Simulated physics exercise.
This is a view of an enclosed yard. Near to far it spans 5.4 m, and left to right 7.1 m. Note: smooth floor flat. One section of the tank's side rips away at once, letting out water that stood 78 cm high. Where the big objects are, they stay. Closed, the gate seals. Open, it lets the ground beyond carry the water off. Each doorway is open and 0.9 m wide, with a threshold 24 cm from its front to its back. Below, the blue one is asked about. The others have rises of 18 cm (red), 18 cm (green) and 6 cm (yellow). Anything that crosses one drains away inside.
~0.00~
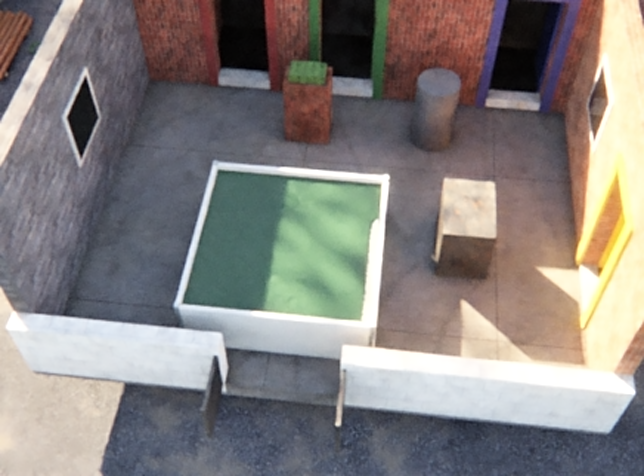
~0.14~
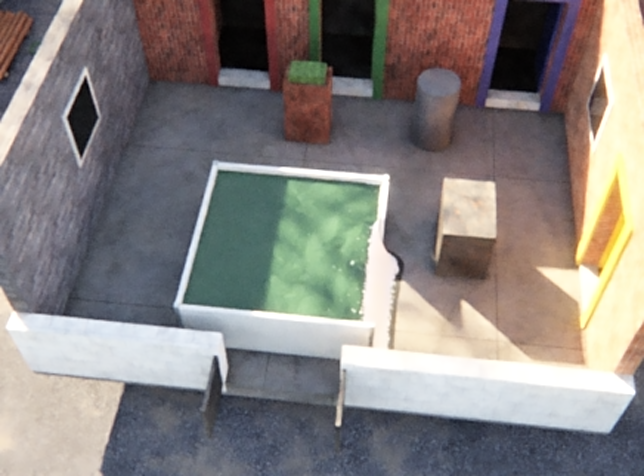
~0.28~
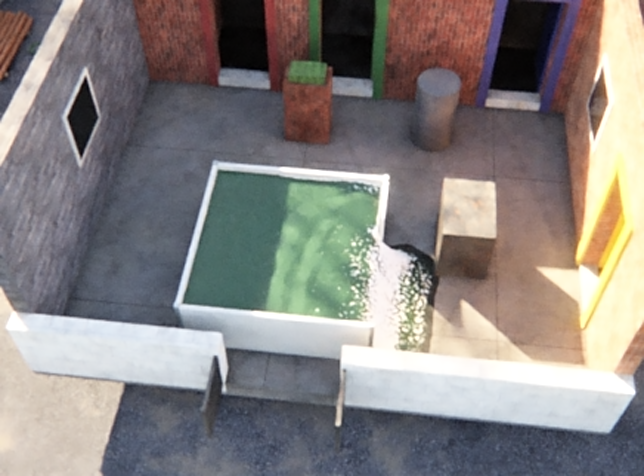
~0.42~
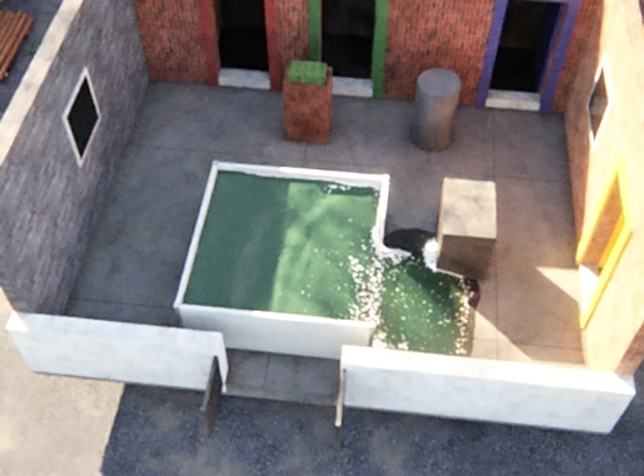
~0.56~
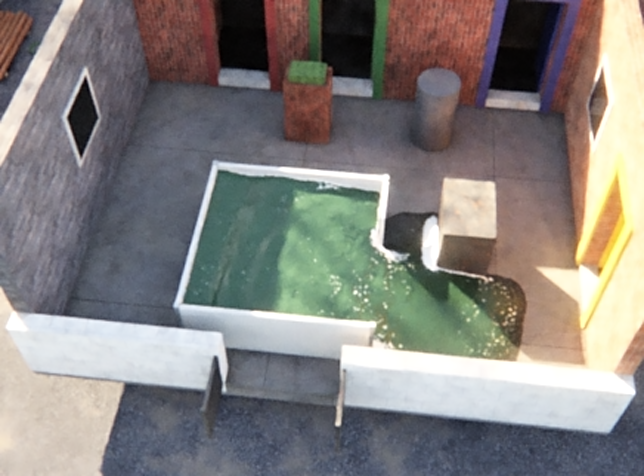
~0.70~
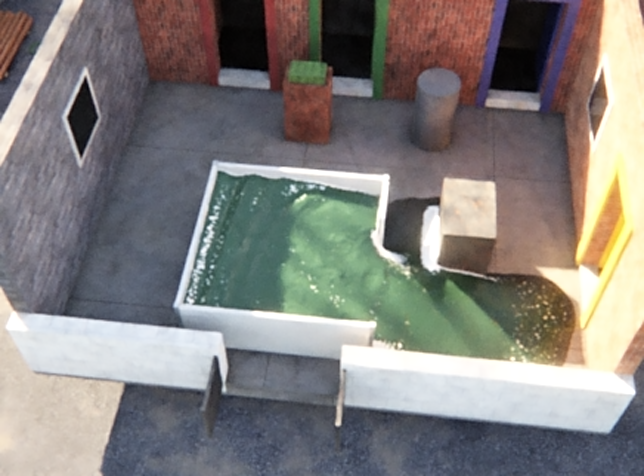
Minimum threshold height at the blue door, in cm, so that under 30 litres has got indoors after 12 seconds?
Approx. 27 cm.
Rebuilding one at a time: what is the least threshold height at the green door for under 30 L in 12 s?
For green, a step near 10.0 cm.
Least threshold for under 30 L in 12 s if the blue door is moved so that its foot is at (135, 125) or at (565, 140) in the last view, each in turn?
About 10.5 cm, then about 20 cm.
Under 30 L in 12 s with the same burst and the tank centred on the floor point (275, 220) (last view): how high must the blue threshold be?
I'd put it at close to 23 cm.
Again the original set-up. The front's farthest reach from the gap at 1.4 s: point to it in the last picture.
(463, 142).
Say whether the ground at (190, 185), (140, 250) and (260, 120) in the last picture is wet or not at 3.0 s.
1: Unwetted; 2: Unwetted; 3: Unwetted.
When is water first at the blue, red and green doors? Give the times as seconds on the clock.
For blue it's 2.4 s, for red 3.2 s, and for green 2.0 s.
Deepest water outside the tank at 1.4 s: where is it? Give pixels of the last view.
Near (573, 402).
After 1.4 s water covers 30 % of the floor, deepest (68 cm) near (573, 402); it has not reached the blue door.
After 3.0 s water covers 50 % of the floor, deepest (46 cm) near (587, 391); 3 cm at the blue door, 0 litres in over its 17 cm threshold.
After 12.0 s water covers 95 % of the floor, deepest (16 cm) near (69, 303); 10 cm at the blue door, 158 litres in over its 17 cm threshold.
At the blue door as built, the water arrived by 2.4 s and peaked near 34 cm at 3.4 s.
With a threshold of 22.5 cm, 71 litres would have come in within the 12 s; with 30 cm, 12 litres. So under 30 litres takes about 27 cm.
